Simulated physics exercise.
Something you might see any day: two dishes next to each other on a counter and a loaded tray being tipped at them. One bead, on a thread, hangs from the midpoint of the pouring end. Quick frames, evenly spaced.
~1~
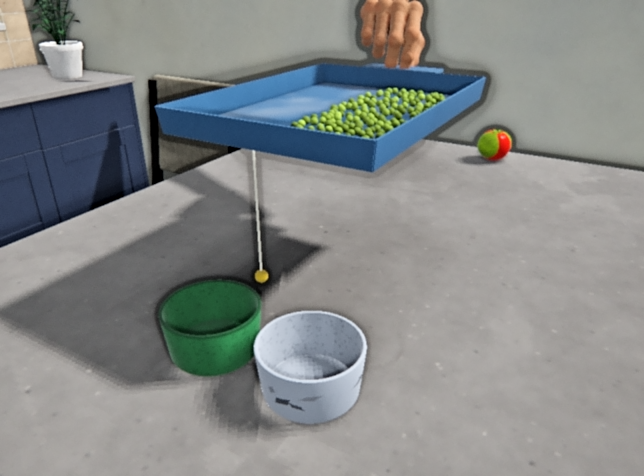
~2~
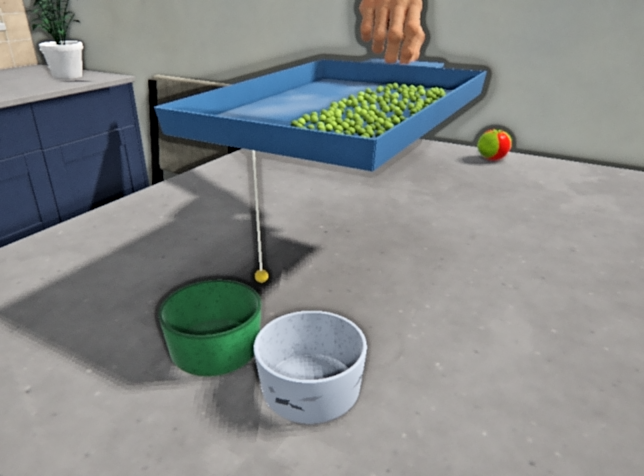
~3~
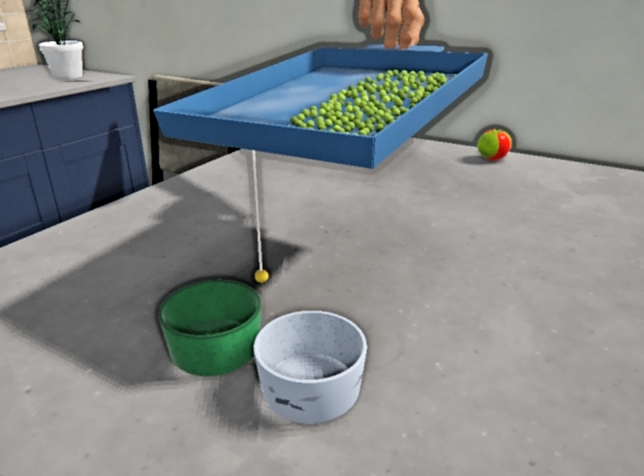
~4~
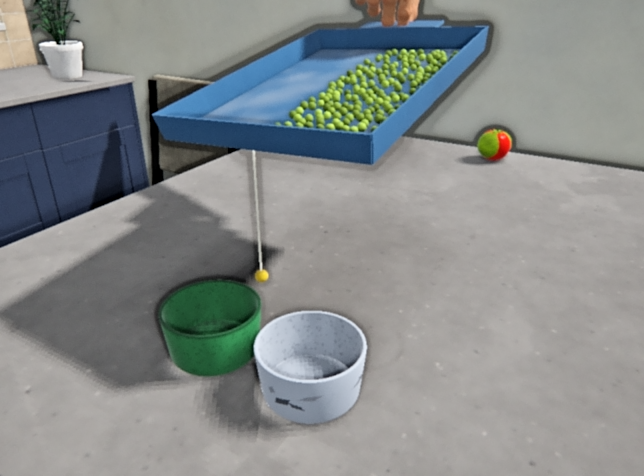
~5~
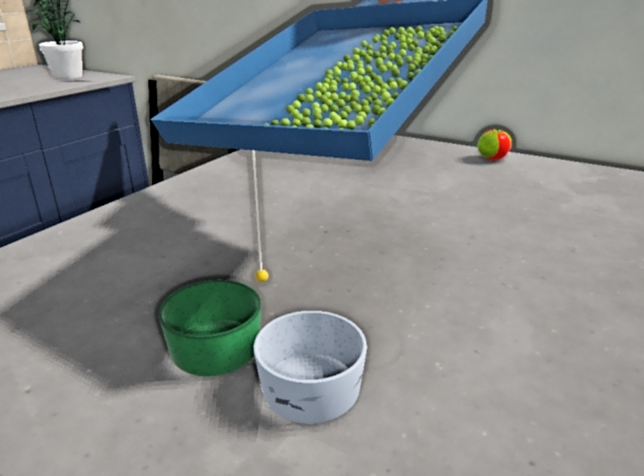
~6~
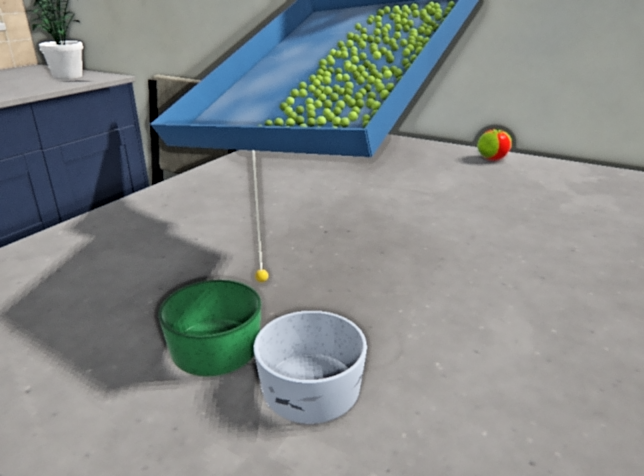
On a grey countertop, a hand raises one end of a blue tray of green peas.
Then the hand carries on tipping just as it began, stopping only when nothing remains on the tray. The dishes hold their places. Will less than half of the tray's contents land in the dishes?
Yes, less than half gets in.
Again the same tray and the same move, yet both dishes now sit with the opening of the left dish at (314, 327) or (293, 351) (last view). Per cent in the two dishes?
About 0 per cent, then about 0 per cent.
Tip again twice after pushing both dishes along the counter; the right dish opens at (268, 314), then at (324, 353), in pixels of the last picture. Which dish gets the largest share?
First place: The leftmost one; second place: The leftmost one.
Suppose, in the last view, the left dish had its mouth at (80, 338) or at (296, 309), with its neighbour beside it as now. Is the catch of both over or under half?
Short of half and then Short of half.
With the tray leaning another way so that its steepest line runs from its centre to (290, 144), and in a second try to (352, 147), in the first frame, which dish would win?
Well, the one to the right comes out on top first, then the one to the right.
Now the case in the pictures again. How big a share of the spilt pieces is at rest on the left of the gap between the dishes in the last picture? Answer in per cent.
100 %, near enough.
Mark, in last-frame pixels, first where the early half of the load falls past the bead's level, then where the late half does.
(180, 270) for the early half, (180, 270) for the late half.
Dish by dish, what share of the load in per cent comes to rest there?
Left dish around 30 percent; right dish around 0 percent.
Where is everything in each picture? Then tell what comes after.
In the first picture, corners of the pouring end at (160, 106) and (374, 139), level; middle of the load at (370, 118), dried peas; left dish at (178, 350); right dish at (281, 396); bead on its thread at (262, 276).
In the second picture, corners of the pouring end at (160, 107) and (373, 138), level; middle of the load at (370, 115).
In the third picture, corners of the pouring end at (159, 109) and (372, 135), tipped barely, lowest at the left corner; middle of the load at (370, 106).
In the fourth picture, corners of the pouring end at (157, 113) and (369, 132), tipped a little, lowest at the left corner; middle of the load at (369, 93).
In the fifth picture, corners of the pouring end at (156, 118) and (367, 129), tipped clearly, lowest at the left corner; middle of the load at (366, 81).
In the sixth picture, corners of the pouring end at (155, 122) and (363, 127), tipped clearly, lowest at the left corner; middle of the load at (360, 70), about a third on the move; left dish at (178, 350); right dish at (281, 396).
Soon, tray tipped steeply; nearly all on the tray; a small part in the air.
A while on, tray tipped past a quarter turn; most on the tray; a small part in the left dish; about a quarter outside both; a small part in the air.
Towards the end, tray tipped past a quarter turn; about a third in the left dish; about two thirds outside both.
Finally, tray tipped past a quarter turn; none in the right dish; about a third in the left dish; about two thirds outside both.
